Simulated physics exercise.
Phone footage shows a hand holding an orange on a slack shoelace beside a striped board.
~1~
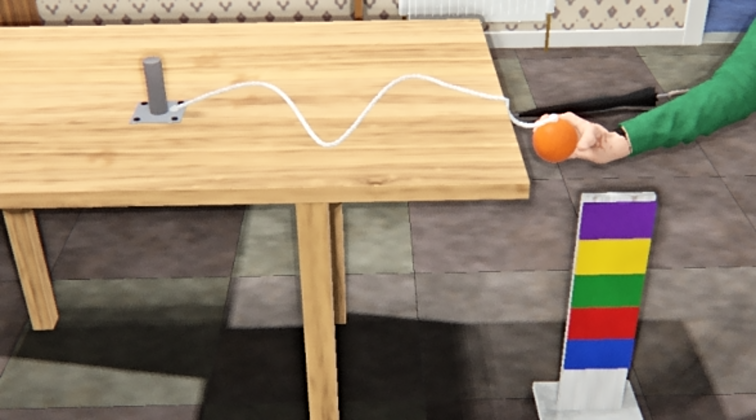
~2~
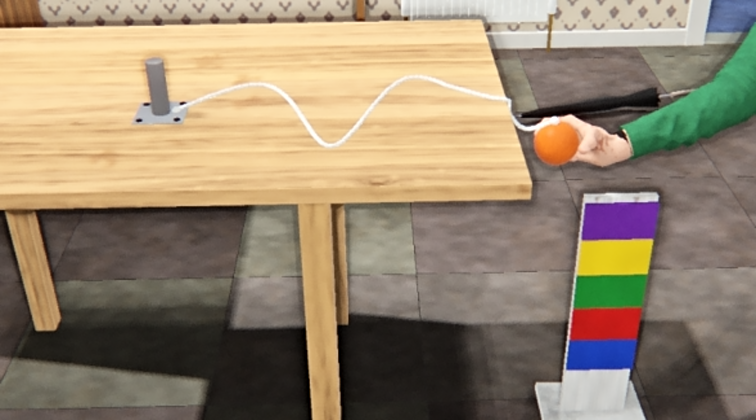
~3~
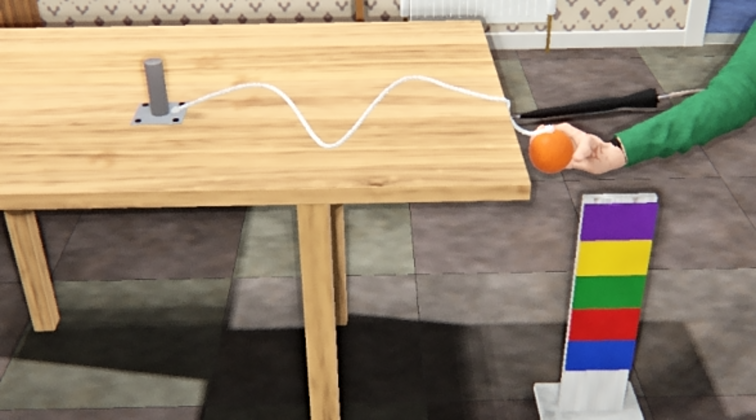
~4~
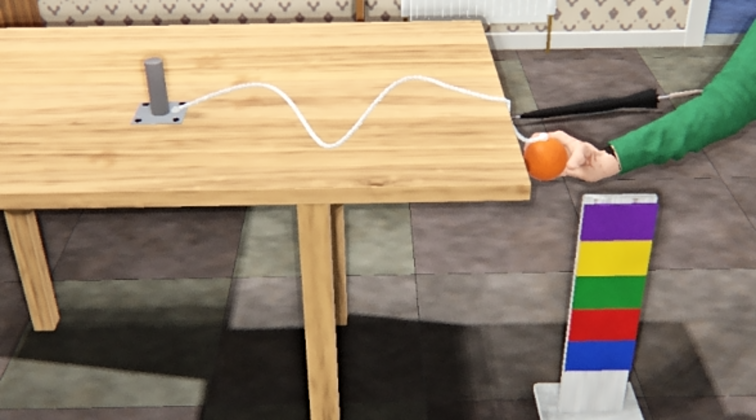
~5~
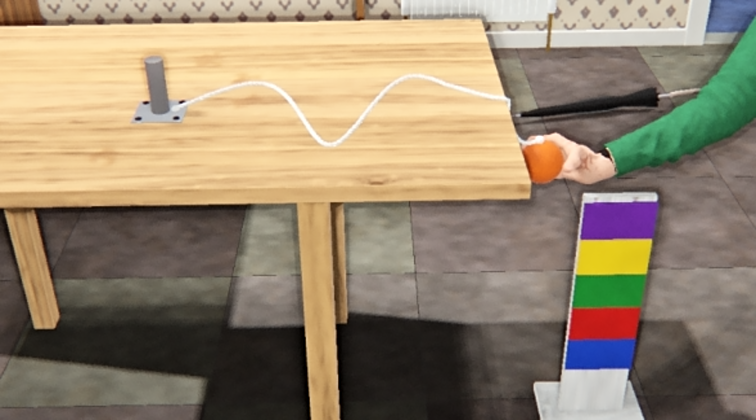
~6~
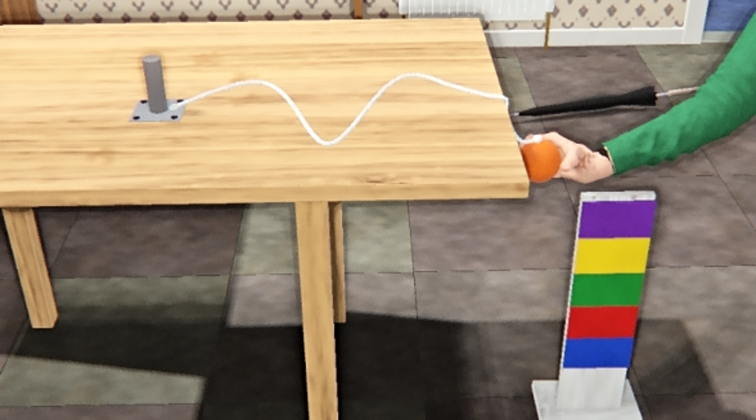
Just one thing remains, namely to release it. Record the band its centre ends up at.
Centre ends at blue.
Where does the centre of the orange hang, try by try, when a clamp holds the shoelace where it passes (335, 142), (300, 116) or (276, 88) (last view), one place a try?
Taking the tries in turn: (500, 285), (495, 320) and (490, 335).
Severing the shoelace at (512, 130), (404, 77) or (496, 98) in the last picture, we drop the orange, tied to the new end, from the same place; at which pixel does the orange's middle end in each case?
Approximate pixels, cut by cut: (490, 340); (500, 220); (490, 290).
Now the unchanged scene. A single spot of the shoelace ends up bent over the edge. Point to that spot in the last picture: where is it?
Around (360, 118).
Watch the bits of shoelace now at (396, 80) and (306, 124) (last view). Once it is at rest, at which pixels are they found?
The first lands at (500, 190), while the second lands at (395, 104).
Early on, orange near (489, 344); level with blue.
Midway, orange near (490, 350); level with blue.
Finally, orange near (487, 355); level with blue. Its middle rests at the blue band.
